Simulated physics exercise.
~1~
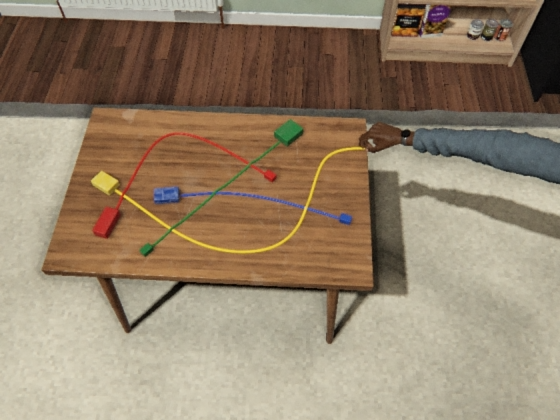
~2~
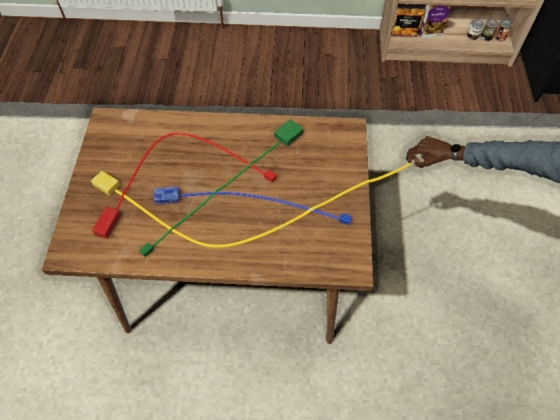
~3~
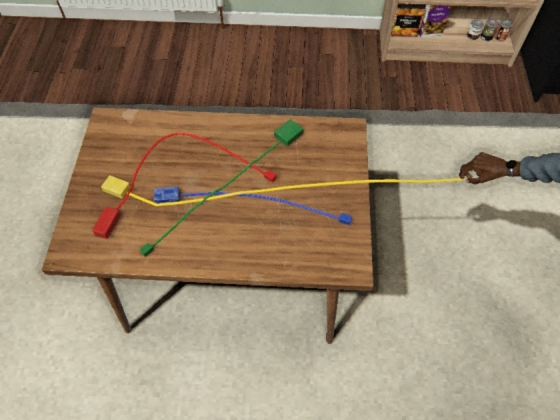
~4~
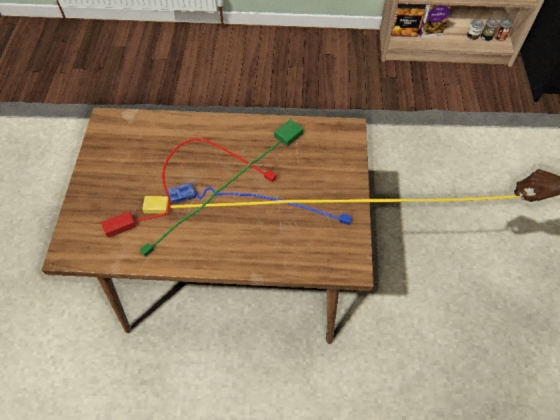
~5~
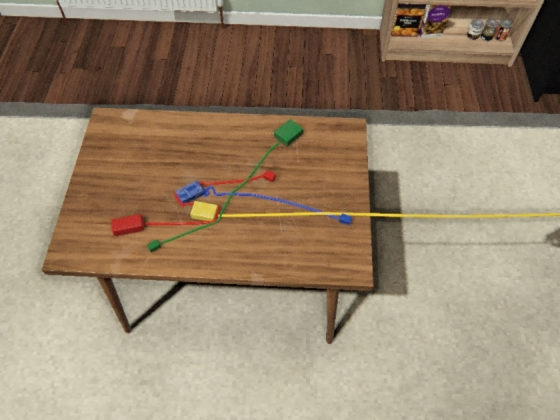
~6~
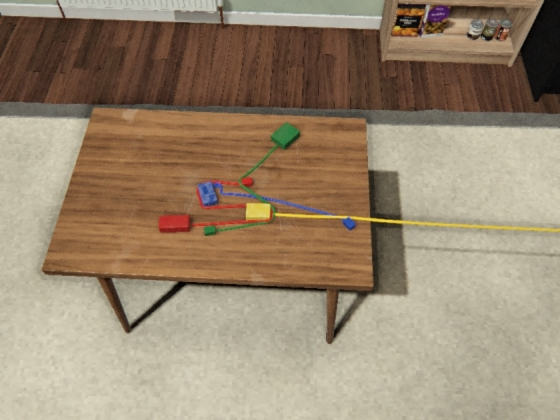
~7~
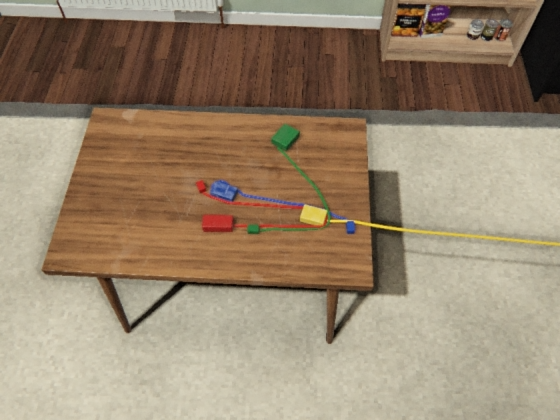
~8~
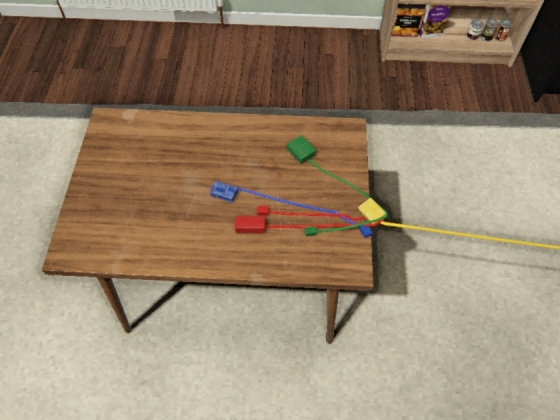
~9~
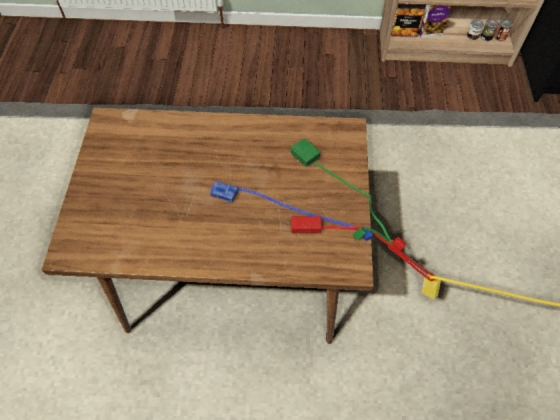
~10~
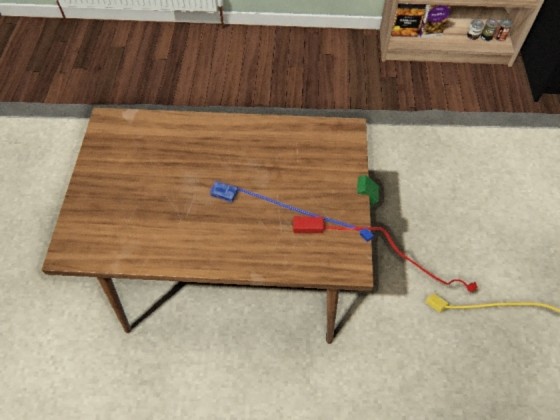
Hand pulling a yellow cord off a wooden table's right edge, dragging tangled red, green and blue leads, yellow block landing on carpet.
